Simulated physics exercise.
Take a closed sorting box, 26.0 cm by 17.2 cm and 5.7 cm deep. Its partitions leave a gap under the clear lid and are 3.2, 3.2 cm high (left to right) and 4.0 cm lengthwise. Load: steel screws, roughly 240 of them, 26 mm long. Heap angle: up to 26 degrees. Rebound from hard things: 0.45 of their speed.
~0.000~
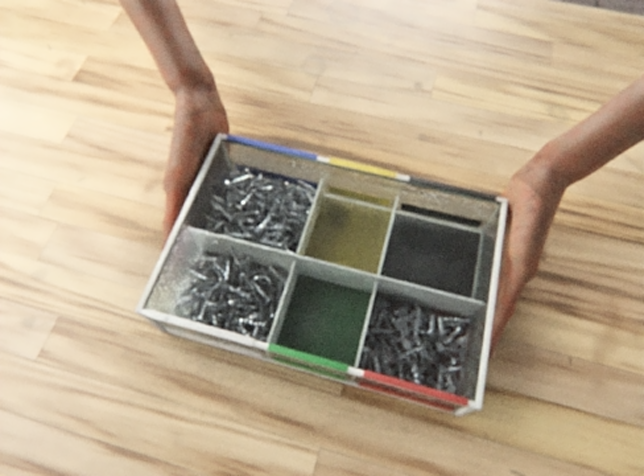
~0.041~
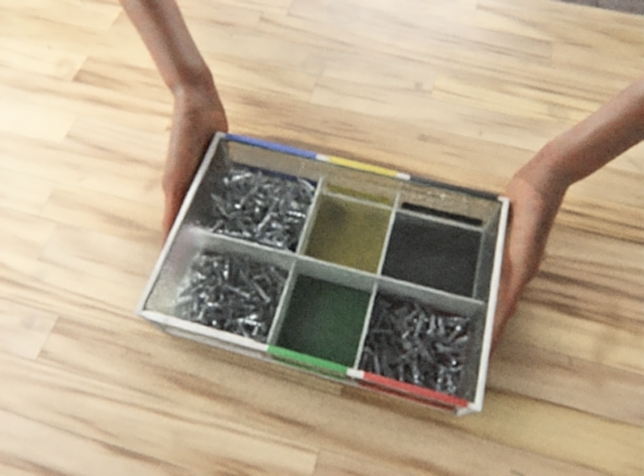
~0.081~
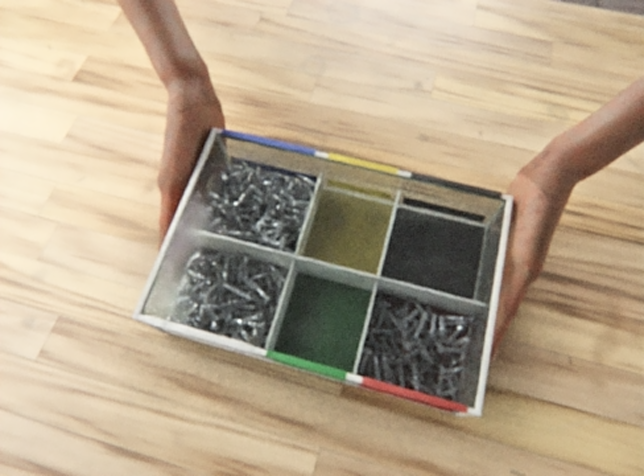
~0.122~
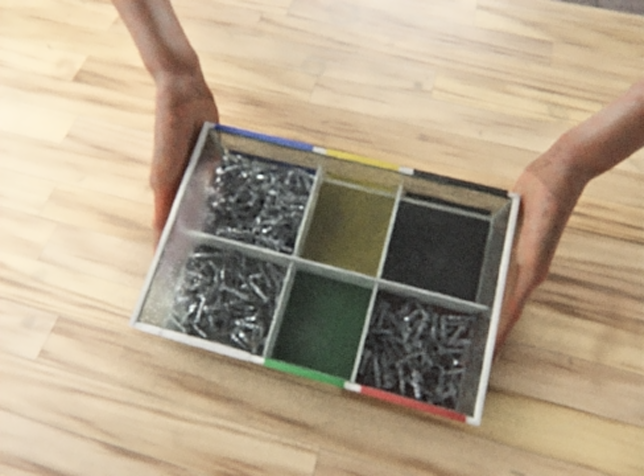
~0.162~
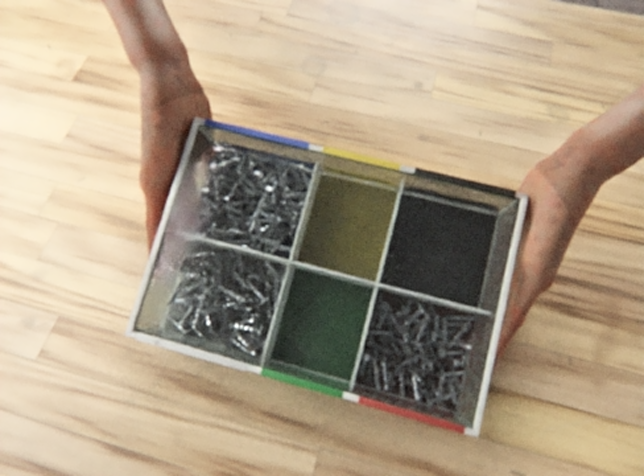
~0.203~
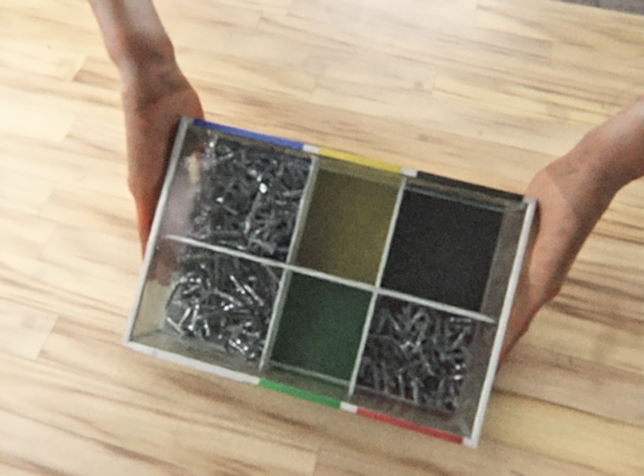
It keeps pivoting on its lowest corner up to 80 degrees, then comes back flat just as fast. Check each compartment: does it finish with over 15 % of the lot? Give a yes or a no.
Red - yes; blue - yes; green - no; yellow - no; white - yes; black - no.
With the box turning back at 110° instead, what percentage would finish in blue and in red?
Shares: Blue 35 and red 25, in per cent.
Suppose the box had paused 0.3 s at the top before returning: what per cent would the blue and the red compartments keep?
You'd end up with blue at 35 per cent and red at 25 per cent.
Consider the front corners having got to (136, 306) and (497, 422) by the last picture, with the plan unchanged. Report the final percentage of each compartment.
Final shares: Red 40%, blue 25%, green 10%, yellow 10%, white 15%, black 5%.
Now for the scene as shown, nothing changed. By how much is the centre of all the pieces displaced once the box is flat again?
It shifts some 2.5 cm.
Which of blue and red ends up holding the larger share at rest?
That would be the blue compartment.
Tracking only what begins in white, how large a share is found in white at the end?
Close to 100 in a hundred.
After 0.65 s, tilt 78 degrees; red 25 %, blue 40 %, white 30 %.
After 0.94 s, tilt 32 degrees; red 25 %, blue 35 %, white 35 %.
After 1.34 s, tilt 0 degrees; red 25 %, blue 35 %, white 35 %.
In the end, at 1.7 s, red 25 %, blue 35 %, green 0 %, yellow 0 %, white 35 %, black 0 %.
